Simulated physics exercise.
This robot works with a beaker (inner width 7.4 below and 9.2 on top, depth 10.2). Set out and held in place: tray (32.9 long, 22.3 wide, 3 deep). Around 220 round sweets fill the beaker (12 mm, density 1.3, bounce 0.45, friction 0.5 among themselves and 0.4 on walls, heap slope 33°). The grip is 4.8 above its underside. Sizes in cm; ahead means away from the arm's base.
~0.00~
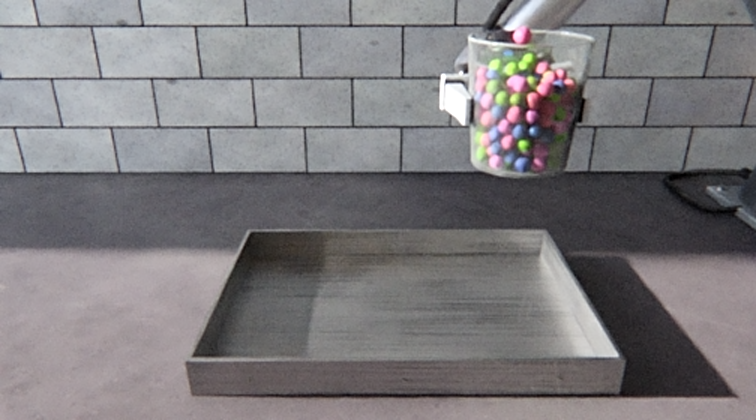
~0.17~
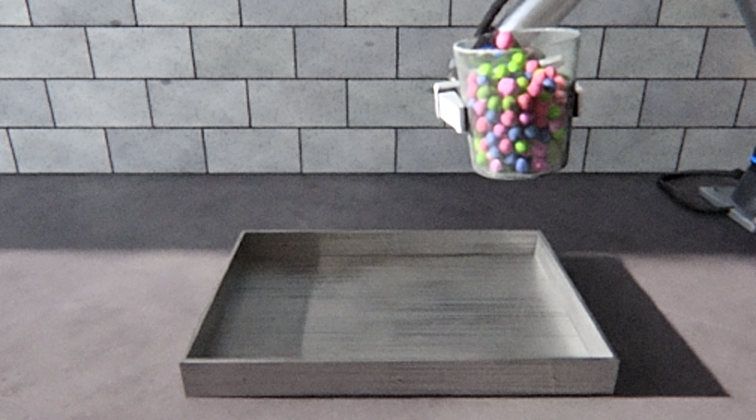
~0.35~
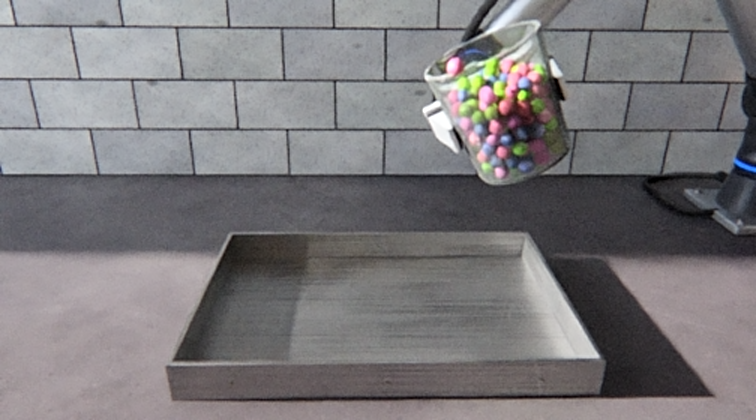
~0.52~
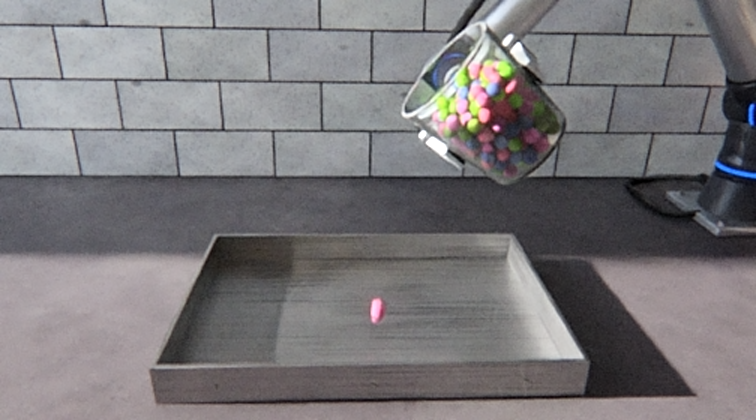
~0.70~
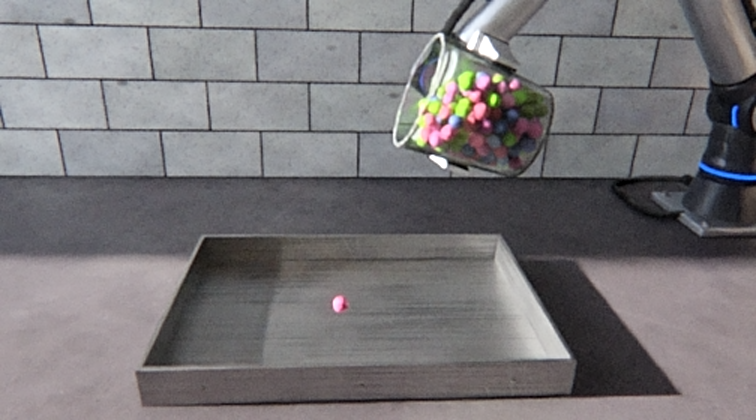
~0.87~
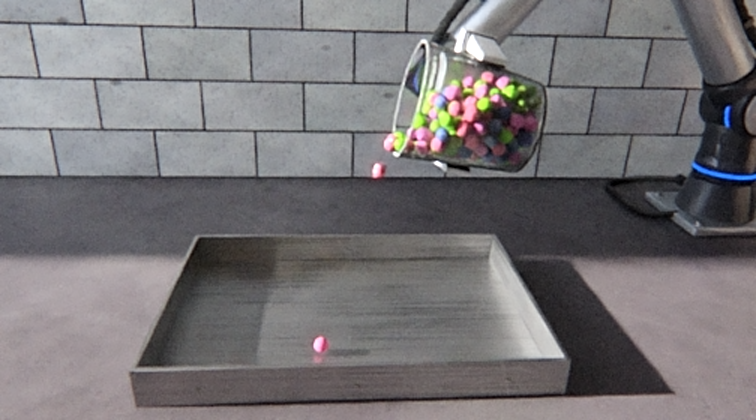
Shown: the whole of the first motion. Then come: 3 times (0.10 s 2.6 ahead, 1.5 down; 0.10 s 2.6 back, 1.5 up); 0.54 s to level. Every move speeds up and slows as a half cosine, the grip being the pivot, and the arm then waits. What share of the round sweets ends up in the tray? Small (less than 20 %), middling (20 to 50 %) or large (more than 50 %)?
In the tray the share is middling, 20 to 50 %.
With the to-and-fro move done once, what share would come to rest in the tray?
Then about 20 per cent.
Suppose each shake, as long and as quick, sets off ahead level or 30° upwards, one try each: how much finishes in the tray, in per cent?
Some 60 and 70 per cent.
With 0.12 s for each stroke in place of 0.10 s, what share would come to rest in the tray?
It would be near 35 per cent.
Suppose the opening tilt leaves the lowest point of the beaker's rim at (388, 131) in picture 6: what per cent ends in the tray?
Some 10 per cent.
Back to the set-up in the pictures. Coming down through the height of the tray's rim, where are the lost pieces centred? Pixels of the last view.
Around (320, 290).
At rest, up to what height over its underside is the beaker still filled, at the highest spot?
Some 7.5 cm.
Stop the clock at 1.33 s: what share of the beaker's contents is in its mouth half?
Some 45 per cent.
After 1.33 s, tilted 77° forward, highest piece 21 above the table; 165 in the beaker, 32 in the tray, 18 in flight or on a rim.
After 1.78 s, tilted 29° forward, highest piece 23 above the table; 131 in the beaker, 83 in the tray, 1 in flight or on a rim.
After 2.21 s, level, highest piece 23 above the table; 131 in the beaker, 84 in the tray.
After 3.26 s, level, highest piece 23 above the table; 131 in the beaker, 84 in the tray.
At rest, 131 in the beaker, 84 in the tray. That is 39 % in the tray.
